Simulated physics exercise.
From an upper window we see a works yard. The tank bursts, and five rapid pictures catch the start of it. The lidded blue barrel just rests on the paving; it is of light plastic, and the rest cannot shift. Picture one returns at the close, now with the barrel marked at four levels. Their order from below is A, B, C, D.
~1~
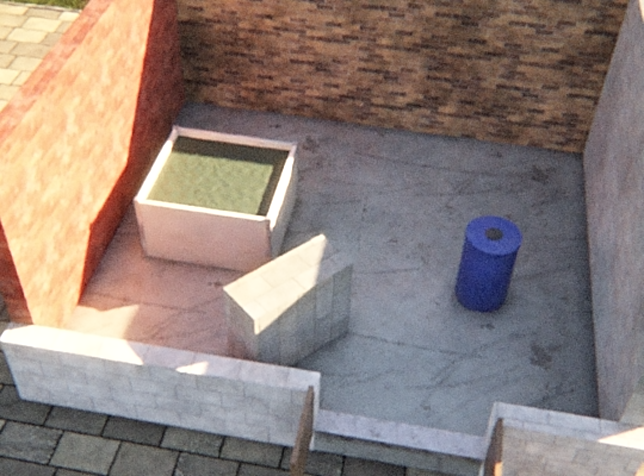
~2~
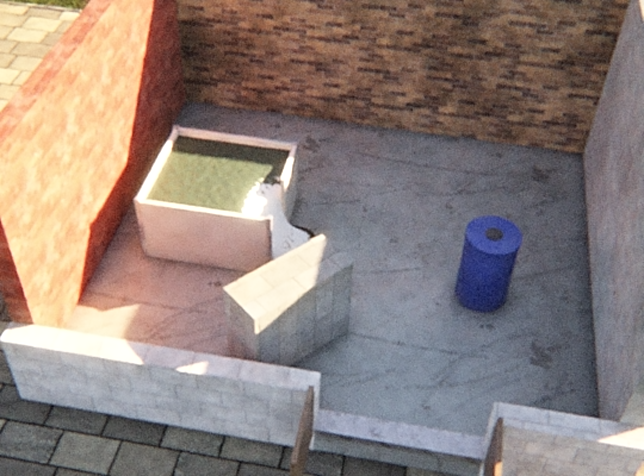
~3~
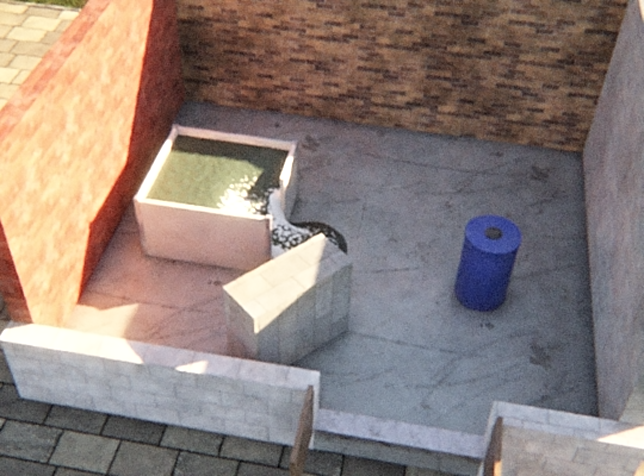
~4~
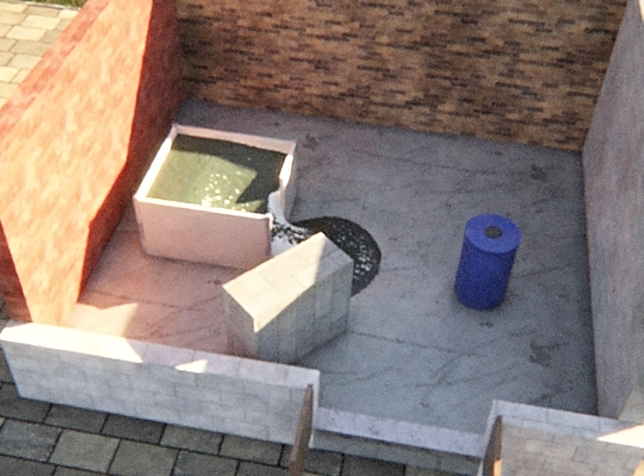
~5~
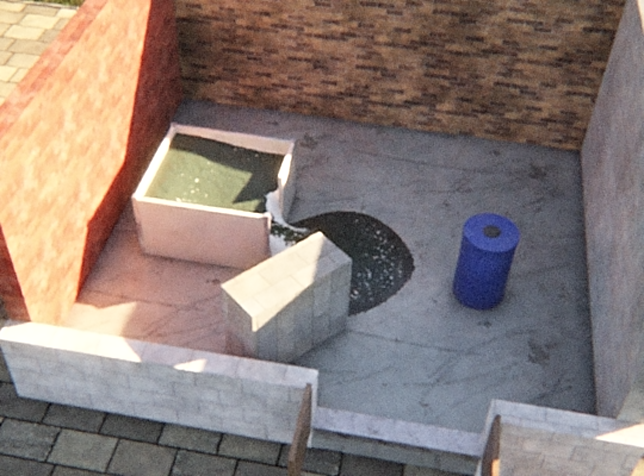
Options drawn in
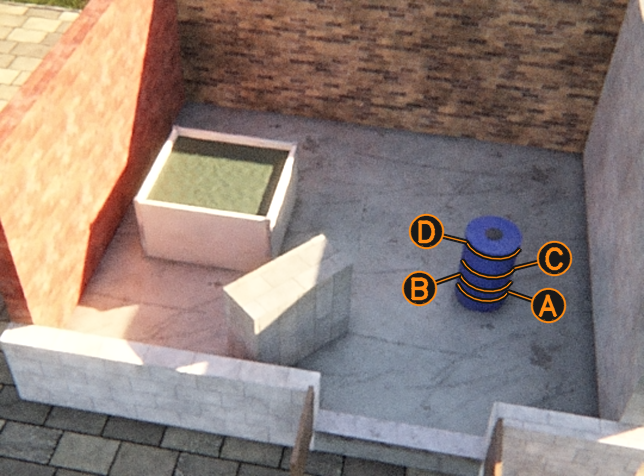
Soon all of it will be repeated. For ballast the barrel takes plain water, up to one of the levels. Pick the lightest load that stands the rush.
The answer is level B.
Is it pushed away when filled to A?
Yes, it does.
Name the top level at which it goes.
A.
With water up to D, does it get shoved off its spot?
No, not at all.
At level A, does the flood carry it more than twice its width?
No, it does not.
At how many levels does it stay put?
Three.
In orange, A at (482, 300); B at (484, 290); C at (487, 277); D at (492, 258); from the bottom up A, B, C, D.
With A, it is pushed about half its own width away.
With B, it does not move.
With C, it does not move.
With D, it does not move.
